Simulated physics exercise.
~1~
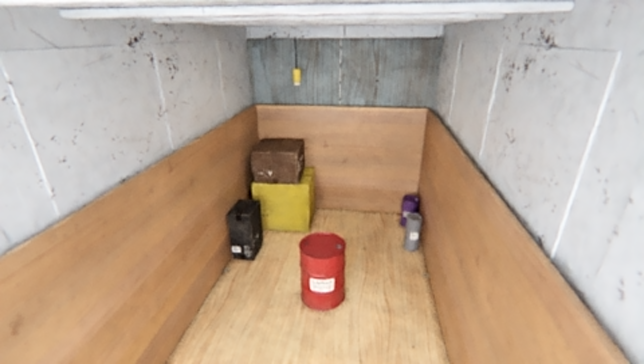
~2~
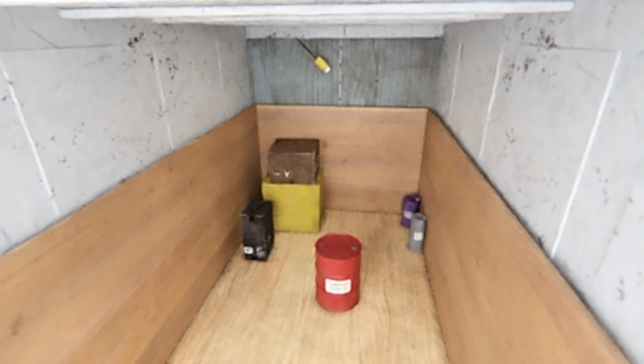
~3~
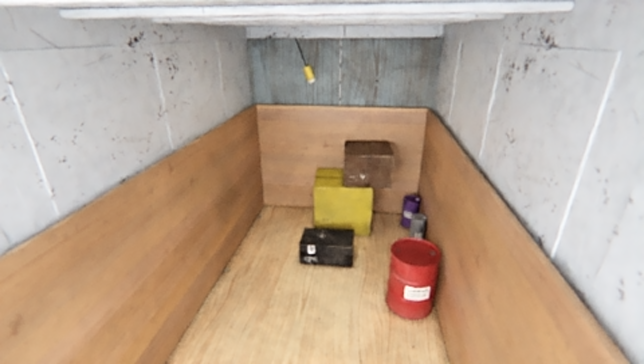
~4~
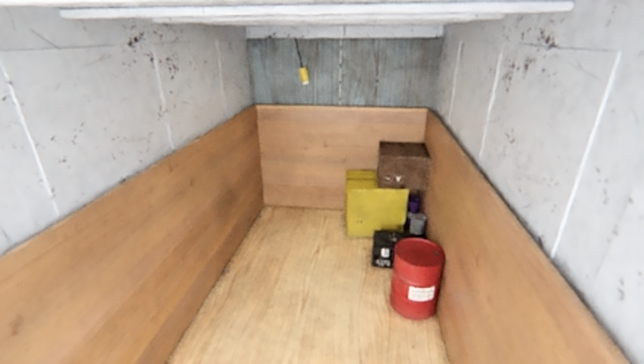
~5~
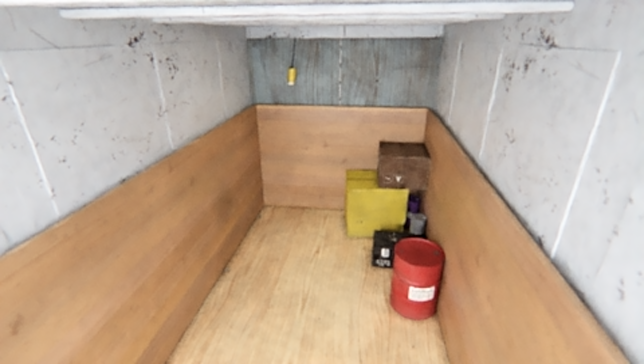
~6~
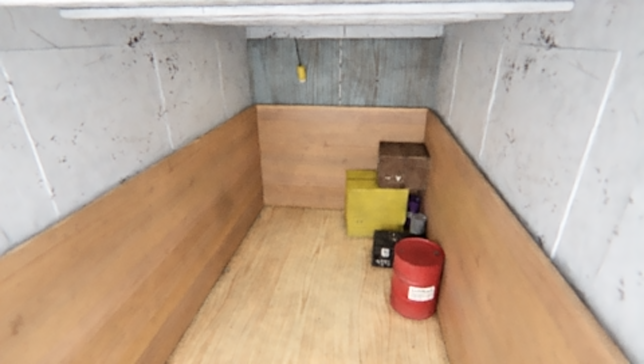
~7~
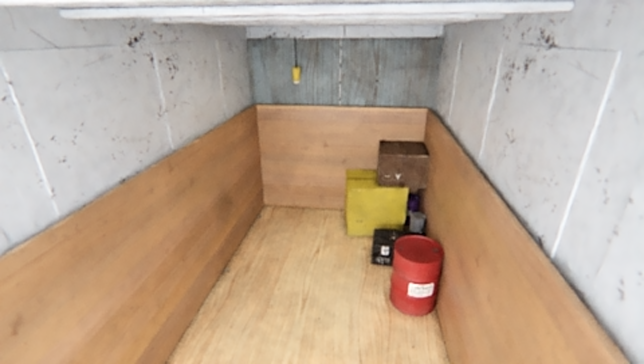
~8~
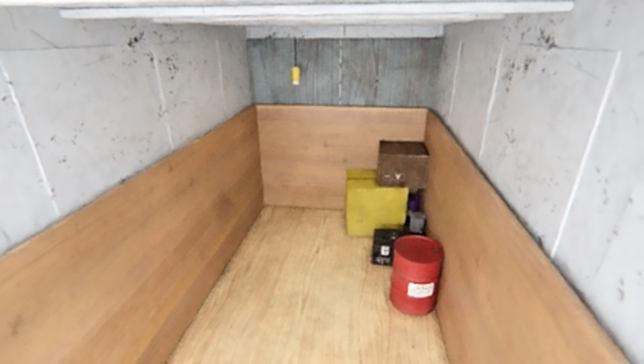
The video shows a wood-lined van load bay where a yellow box with a brown box on top, a black box and a red drum slide right as a hanging yellow object swings; the black box tips over, and everything ends clustered by the right wall near two small canisters.
